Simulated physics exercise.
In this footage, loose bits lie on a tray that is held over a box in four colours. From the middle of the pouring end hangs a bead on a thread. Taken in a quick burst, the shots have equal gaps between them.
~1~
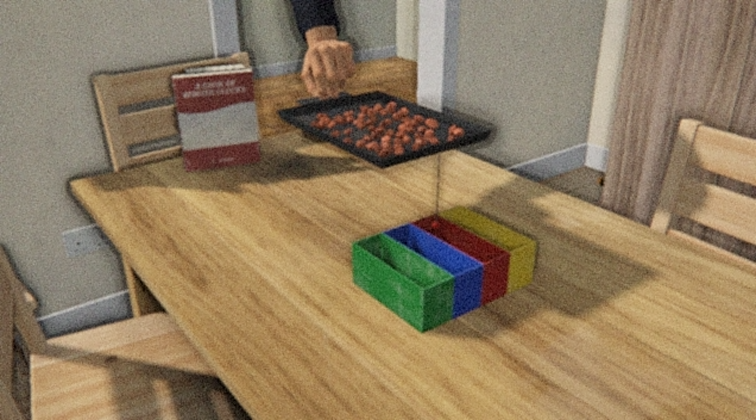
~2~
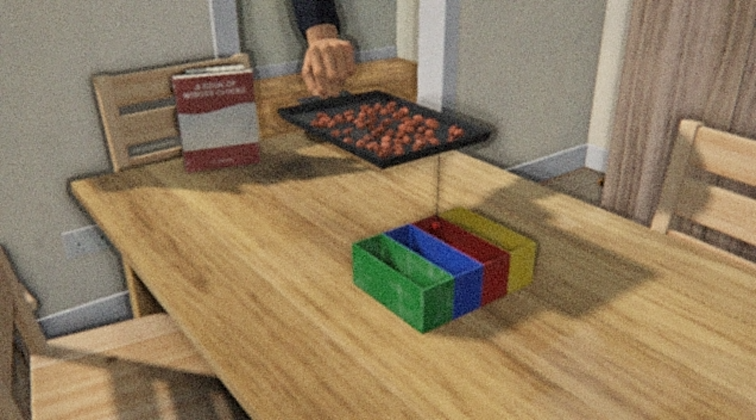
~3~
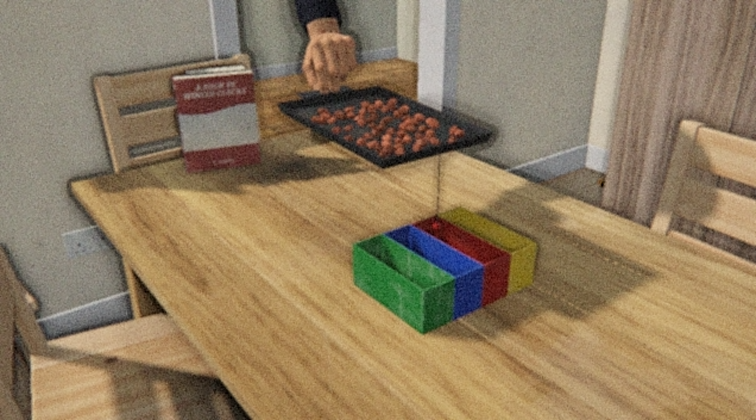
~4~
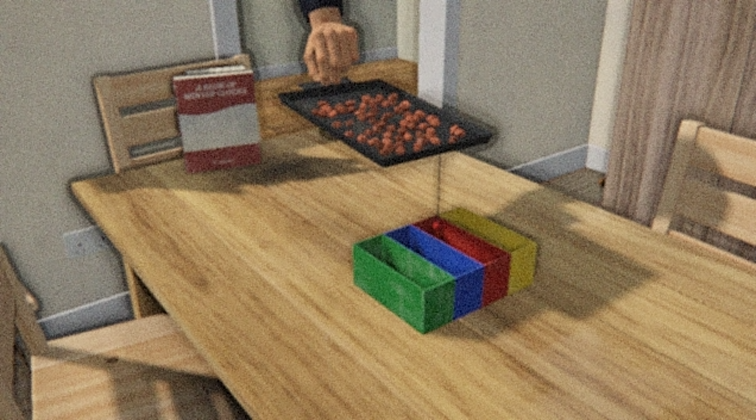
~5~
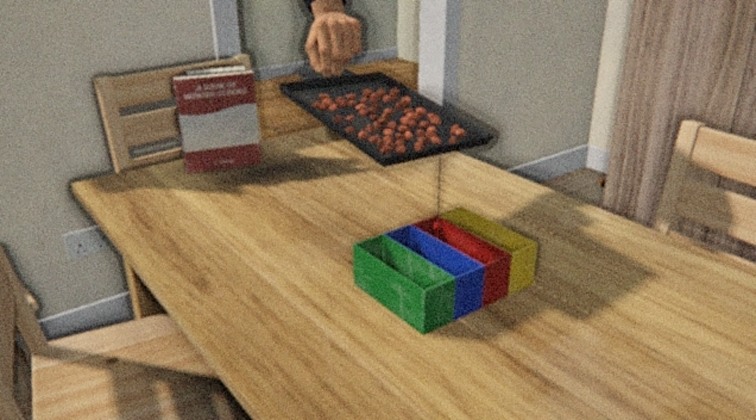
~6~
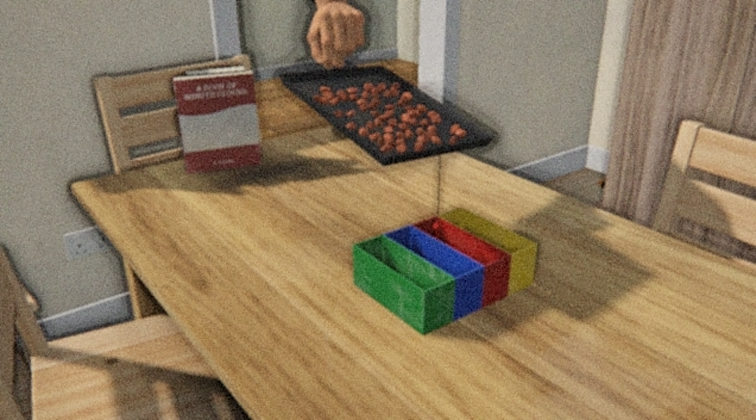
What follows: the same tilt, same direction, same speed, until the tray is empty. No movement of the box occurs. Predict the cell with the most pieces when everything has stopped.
I would say the yellow cell.
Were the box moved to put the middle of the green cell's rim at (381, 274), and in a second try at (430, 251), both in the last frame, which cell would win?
Case 1 - that yellow cell; case 2 - the red one.
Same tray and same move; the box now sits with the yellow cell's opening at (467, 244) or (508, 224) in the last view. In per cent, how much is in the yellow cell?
First placement: Some 30 %; second placement: Some 30 %.
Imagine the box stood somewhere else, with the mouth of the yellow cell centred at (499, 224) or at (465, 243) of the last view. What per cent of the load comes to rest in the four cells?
You'd get about 100 per cent first and about 30 per cent second.
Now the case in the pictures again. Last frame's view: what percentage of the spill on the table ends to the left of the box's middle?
About 0 percent.
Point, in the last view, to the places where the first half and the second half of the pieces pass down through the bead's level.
Around (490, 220) first; around (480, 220) second.
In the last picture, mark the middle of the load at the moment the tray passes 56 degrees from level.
The middle of the pieces shows up near (448, 131).
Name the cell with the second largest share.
The red cell.
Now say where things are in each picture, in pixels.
Corners of the pouring end at (382, 158) and (487, 129), level; middle of the load at (380, 132), bits of crushed brick; bead on its thread at (437, 225); green cell at (438, 301); blue cell at (467, 288); red cell at (495, 275); yellow cell at (521, 264), in the first frame.
Corners of the pouring end at (383, 158) and (488, 130), level; middle of the load at (380, 132), in the second frame.
Corners of the pouring end at (383, 158) and (488, 132), tipped barely, lowest at the right corner; middle of the load at (381, 130), in the third frame.
Corners of the pouring end at (384, 157) and (489, 133), tipped a little, lowest at the right corner; middle of the load at (382, 126), in the fourth frame.
Corners of the pouring end at (385, 156) and (489, 134), tipped a little, lowest at the right corner; middle of the load at (385, 116), in the fifth frame.
Corners of the pouring end at (386, 156) and (489, 136), tipped a little, lowest at the right corner; middle of the load at (388, 114); green cell at (439, 303); blue cell at (468, 289); red cell at (496, 277); yellow cell at (522, 266), in the sixth frame.
Soon after the last picture, tray tipped steeply; nearly all on the tray; a stray few falling or outside the box.
A little later, tray tipped right over; about a quarter on the tray; about a third in the yellow cell; a small part in the red cell; a stray few in the blue cell; about a third falling or outside the box.
Later still, tray tipped past a quarter turn; about half in the yellow cell; about a quarter in the red cell; a small part in the blue cell; about a quarter falling or outside the box.
At rest, tray tipped past a quarter turn; about half in the yellow cell; about a quarter in the red cell; a small part in the blue cell; none in the green cell; about a quarter outside the box.
